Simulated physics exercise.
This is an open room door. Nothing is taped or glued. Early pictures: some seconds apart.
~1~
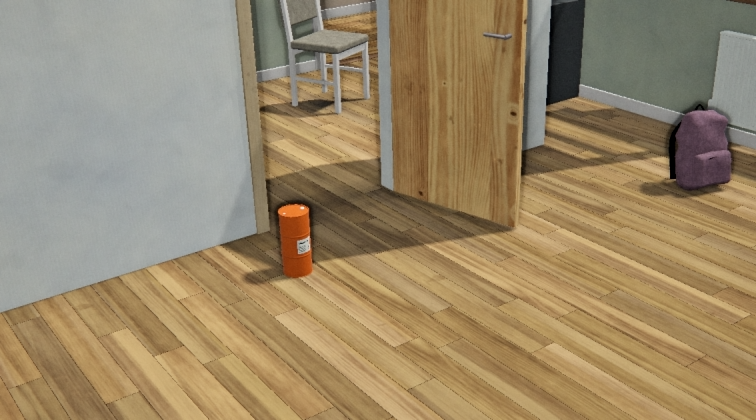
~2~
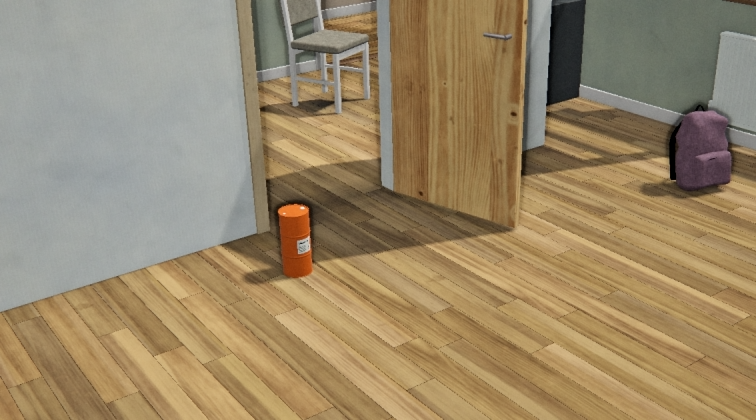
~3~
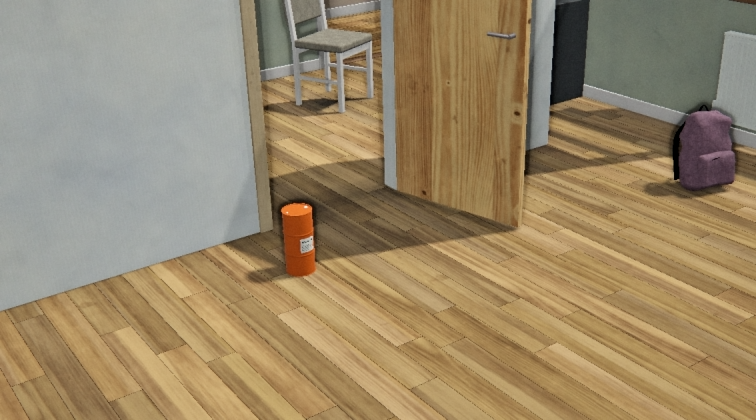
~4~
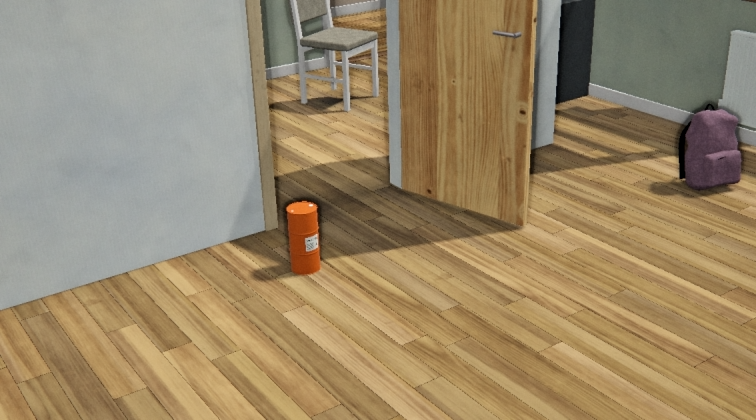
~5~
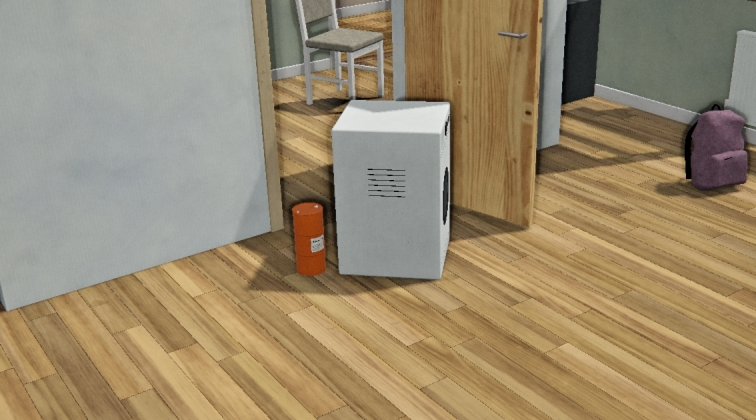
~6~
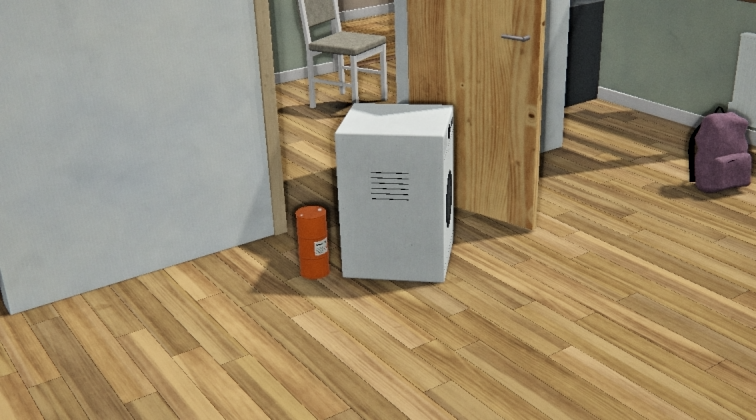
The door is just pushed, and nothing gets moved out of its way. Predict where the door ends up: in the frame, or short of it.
My bet is the door will never touch the frame.
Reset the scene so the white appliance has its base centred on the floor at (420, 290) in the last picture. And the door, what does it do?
Finishes its swing.
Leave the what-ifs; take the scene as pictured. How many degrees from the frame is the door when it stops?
Roughly 75°.
Then, 0.40 s past the last view, door at 98°.
Then, 0.80 s past the last view, door at 84°.
Then, 1.00 s past the last view, door at 77°.
Finally, door at 73°; both still in place. Final places as the last picture's camera would see them, white appliance near (398, 191).
